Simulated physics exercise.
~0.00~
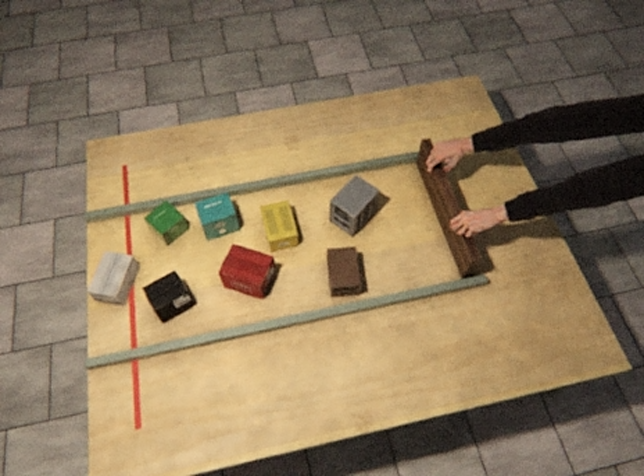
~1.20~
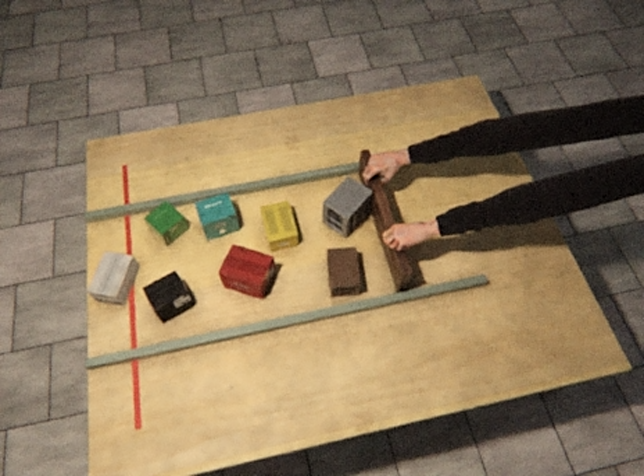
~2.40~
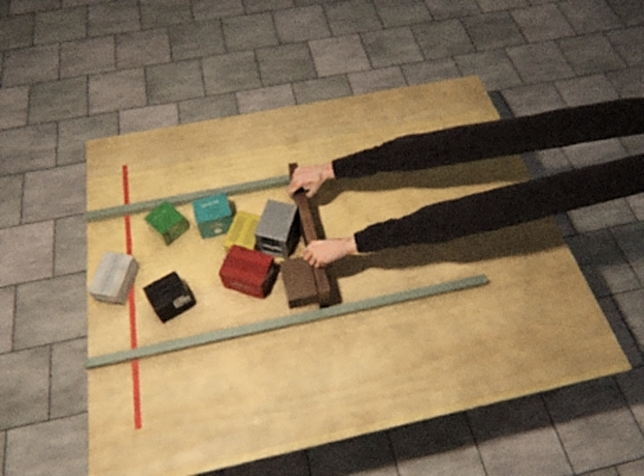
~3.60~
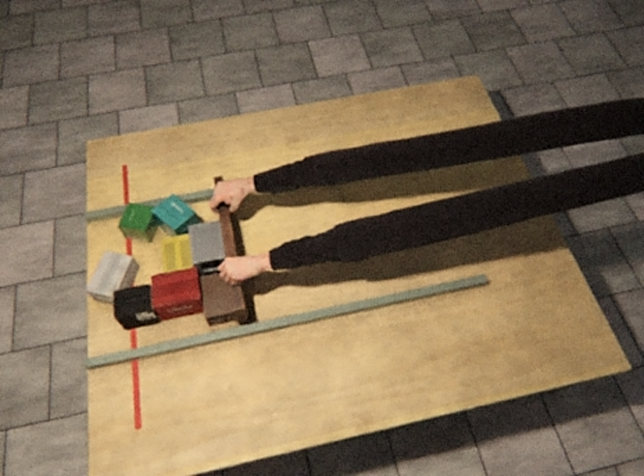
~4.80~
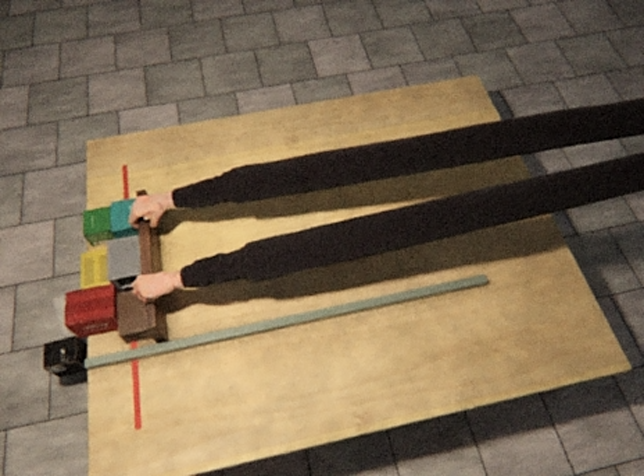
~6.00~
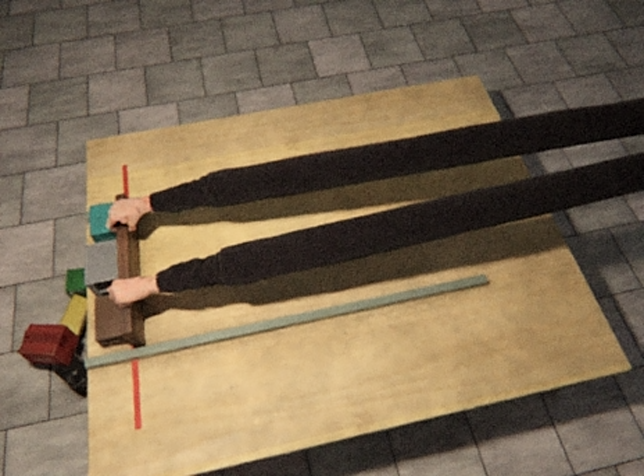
Plank pushed left by two hands sweeping boxes across a wooden deck, stopping near the red line as several tumble off the edge.
